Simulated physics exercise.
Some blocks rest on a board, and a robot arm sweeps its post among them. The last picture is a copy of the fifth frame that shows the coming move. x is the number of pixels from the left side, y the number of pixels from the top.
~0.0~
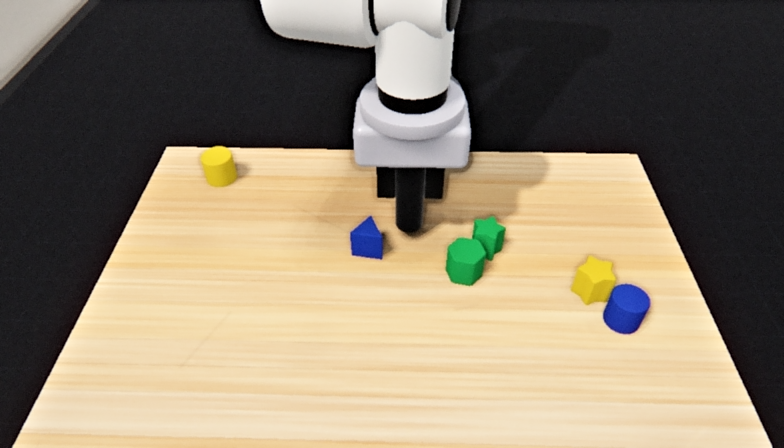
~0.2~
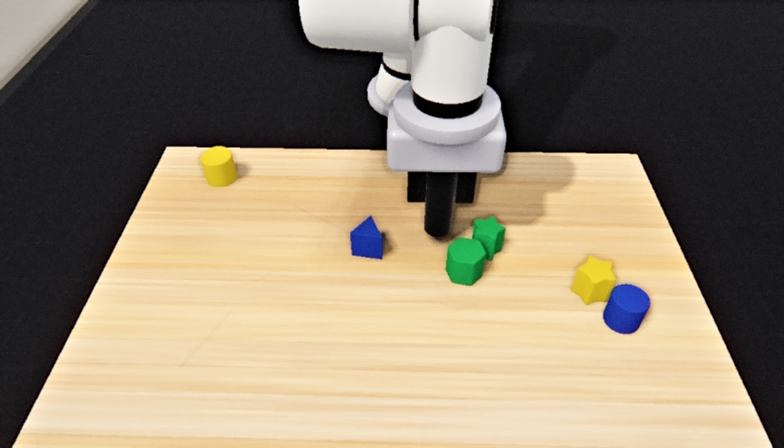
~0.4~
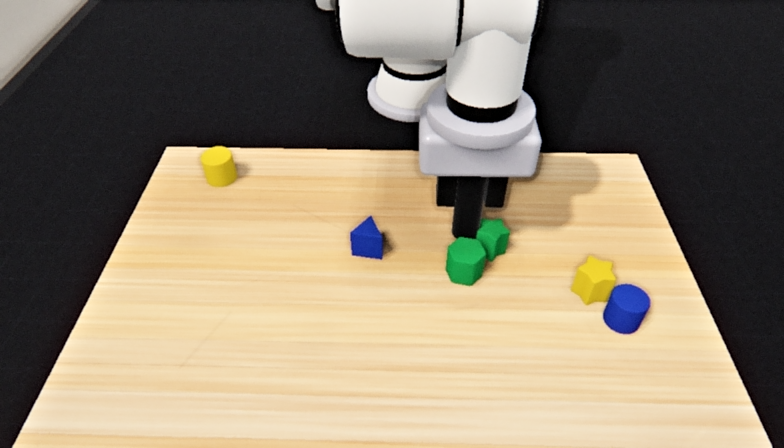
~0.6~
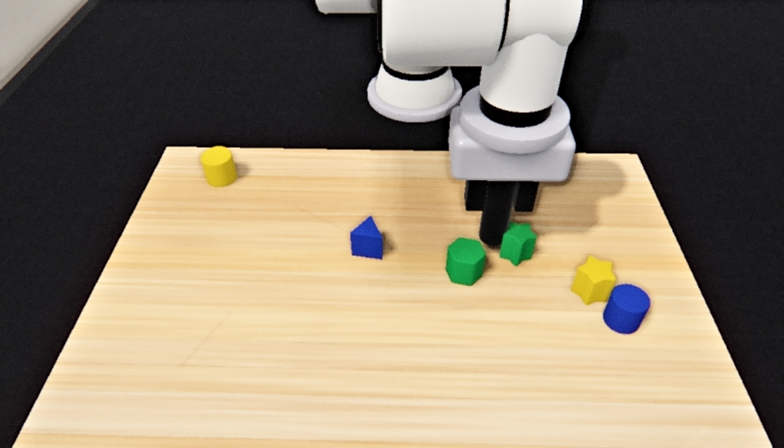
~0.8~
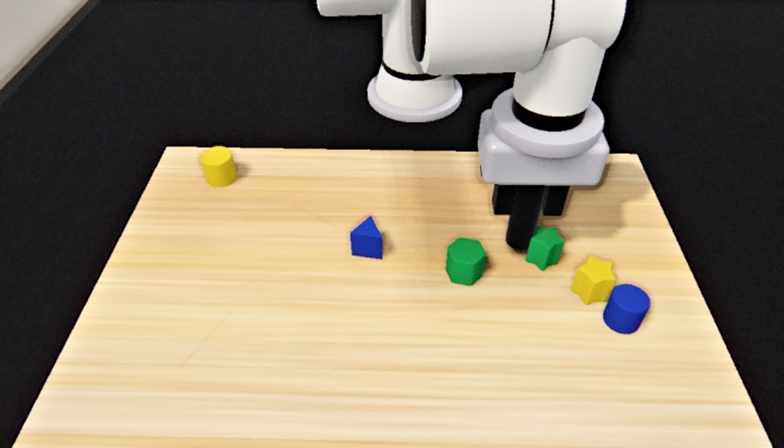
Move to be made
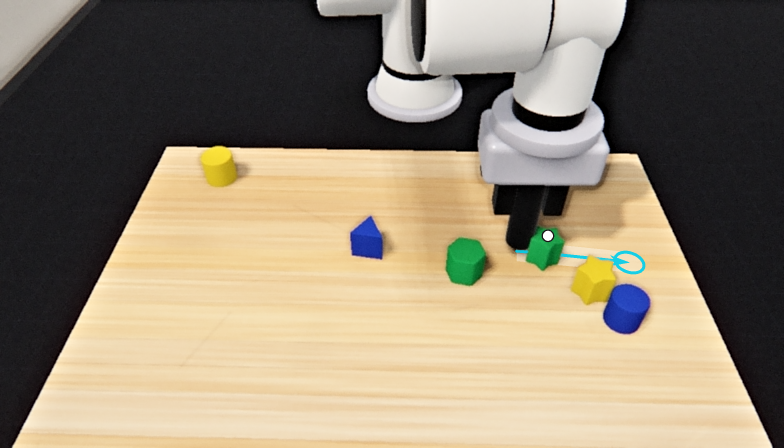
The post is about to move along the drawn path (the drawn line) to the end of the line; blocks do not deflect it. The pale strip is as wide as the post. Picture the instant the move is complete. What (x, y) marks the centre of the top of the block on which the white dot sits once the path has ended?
Final place: (645, 259).
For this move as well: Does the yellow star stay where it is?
I'd say no.
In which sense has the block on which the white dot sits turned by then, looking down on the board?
Its spin: Clockwise.
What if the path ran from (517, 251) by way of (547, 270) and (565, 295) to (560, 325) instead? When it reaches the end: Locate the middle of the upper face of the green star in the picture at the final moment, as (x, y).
The top centre is at (591, 250).
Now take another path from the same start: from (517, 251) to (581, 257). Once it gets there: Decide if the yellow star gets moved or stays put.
That block slides.
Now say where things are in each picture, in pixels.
In the first picture, post tip at (409, 224); block tops, green hexagon at (467, 249); green star at (489, 226); yellow star at (598, 269); blue cylinder at (632, 297).
In the second picture, post at (437, 228); blocks unchanged.
In the third picture, post at (465, 232); green star at (493, 227).
In the fourth picture, post at (492, 237); green star at (520, 231).
In the fifth picture, post at (519, 241); green hexagon at (467, 249); green star at (548, 236); yellow star at (598, 269); blue cylinder at (632, 297).
Path on the board, from (517, 251) to (629, 262); the dot is on the green star.
On the path given first. One third of the way, post at (558, 244); green star at (587, 243).
Two thirds of the way, post at (596, 248); green star at (623, 251), turned 25° clockwise; yellow star at (612, 273), turned 55° clockwise; blue cylinder at (633, 300).
At the end, post at (634, 252); green hexagon in place; green star at (645, 259), turned 70° clockwise; yellow star at (614, 274), turned 65° clockwise; blue cylinder at (633, 300).
